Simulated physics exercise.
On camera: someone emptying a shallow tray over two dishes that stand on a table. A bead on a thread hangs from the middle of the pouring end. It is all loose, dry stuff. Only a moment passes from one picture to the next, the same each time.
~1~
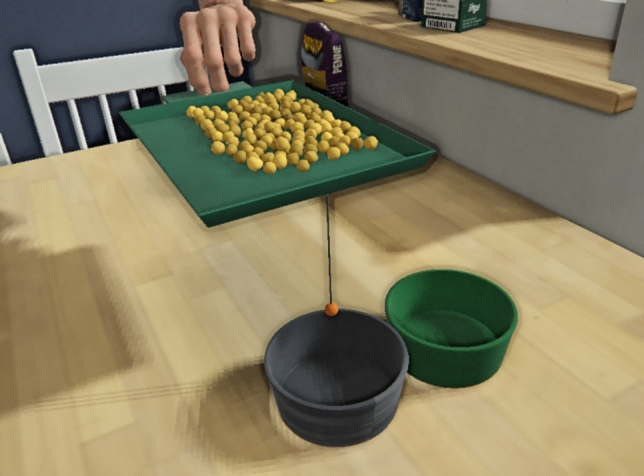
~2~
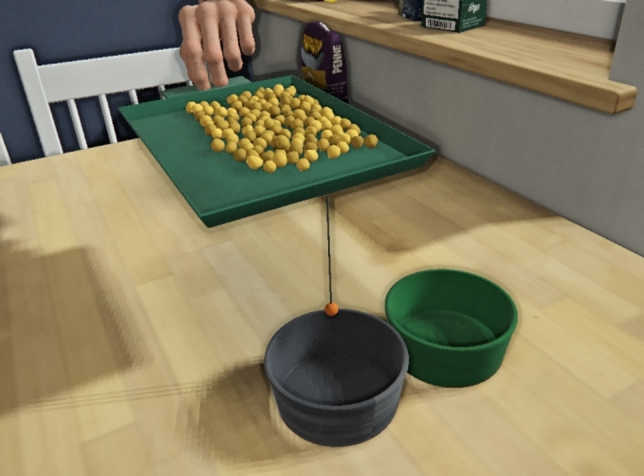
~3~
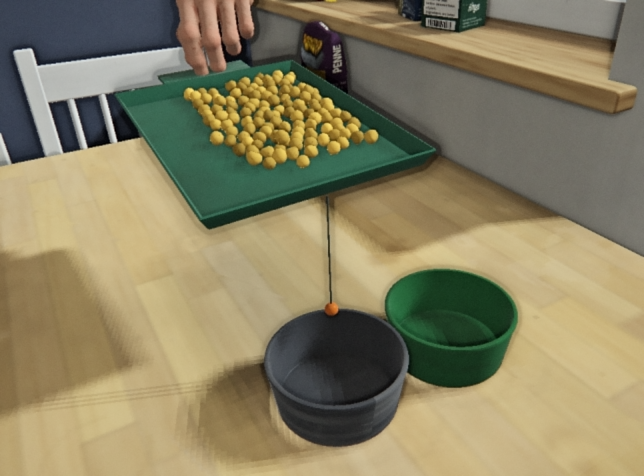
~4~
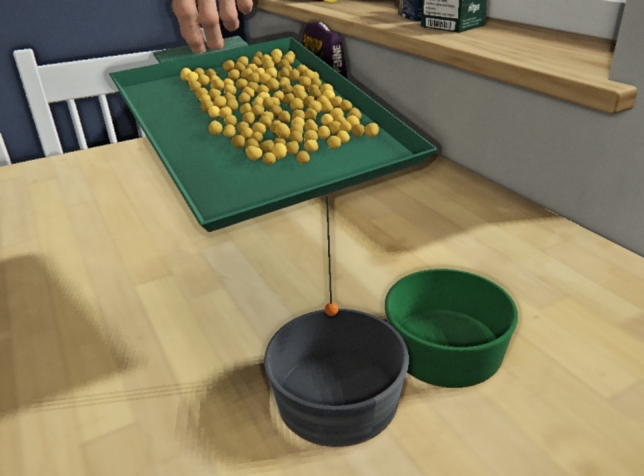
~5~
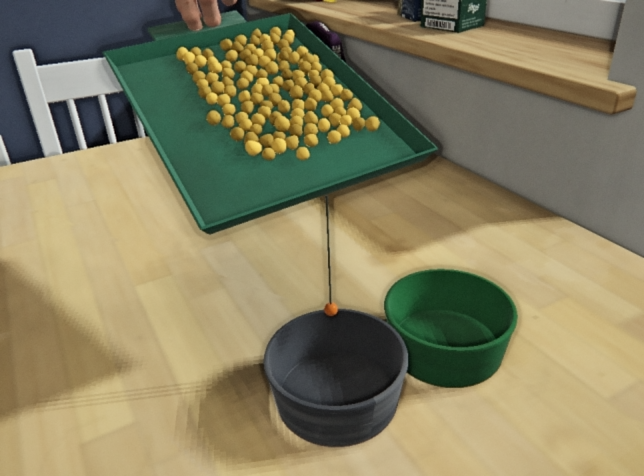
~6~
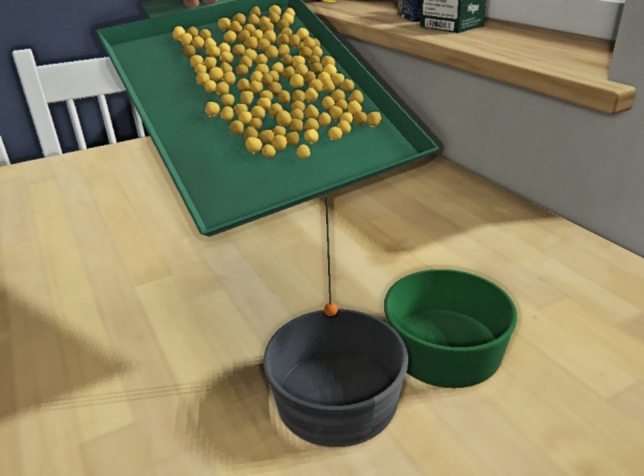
A hand raising the far end of a green tray of yellow balls above a dark dish and a green dish.
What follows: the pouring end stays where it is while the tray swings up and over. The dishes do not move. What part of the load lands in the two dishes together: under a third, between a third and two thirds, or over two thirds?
Caught overall: From one third to two thirds.
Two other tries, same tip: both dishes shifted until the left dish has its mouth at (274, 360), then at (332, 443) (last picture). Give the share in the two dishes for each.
The first gives 70 %, the second 20 %.
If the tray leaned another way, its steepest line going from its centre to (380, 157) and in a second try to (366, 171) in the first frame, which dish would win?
At the first place the right-hand dish, at the second the right dish.
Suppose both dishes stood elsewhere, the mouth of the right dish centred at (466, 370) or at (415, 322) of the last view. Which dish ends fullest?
In turn: The left one; the left dish.
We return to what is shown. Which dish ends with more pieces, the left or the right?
The winner is the left-hand dish.
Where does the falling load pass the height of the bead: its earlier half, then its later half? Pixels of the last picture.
The first part at (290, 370); the rest at (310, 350).
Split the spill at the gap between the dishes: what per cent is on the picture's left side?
About 90 per cent.
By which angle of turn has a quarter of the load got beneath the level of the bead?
Roughly 80°.
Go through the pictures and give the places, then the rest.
In the first picture, corners of the pouring end at (205, 208) and (423, 150), level; middle of the load at (275, 128), puffed corn balls; left dish at (374, 418); right dish at (492, 360); bead on its thread at (331, 309).
In the second picture, corners of the pouring end at (206, 209) and (423, 149), level; middle of the load at (275, 125).
In the third picture, corners of the pouring end at (206, 211) and (424, 148), tipped barely, lowest at the left corner; middle of the load at (274, 116).
In the fourth picture, corners of the pouring end at (207, 215) and (425, 147), tipped a little, lowest at the left corner; middle of the load at (274, 103).
In the fifth picture, corners of the pouring end at (207, 219) and (426, 146), tipped clearly, lowest at the left corner; middle of the load at (273, 90).
In the sixth picture, corners of the pouring end at (207, 223) and (426, 145), tipped clearly, lowest at the left corner; middle of the load at (272, 77); left dish at (373, 418); right dish at (491, 360).
Soon, tray tipped steeply; about two thirds on the tray; a small part in the left dish; about a quarter in the air.
A while on, tray tipped past a quarter turn; about half in the left dish; a small part in the right dish; about half outside both; a stray few in the air.
Towards the end, tray tipped past a quarter turn; about half in the left dish; a small part in the right dish; about half outside both.
Finally, tray tipped past a quarter turn; about half in the left dish; a small part in the right dish; about half outside both.
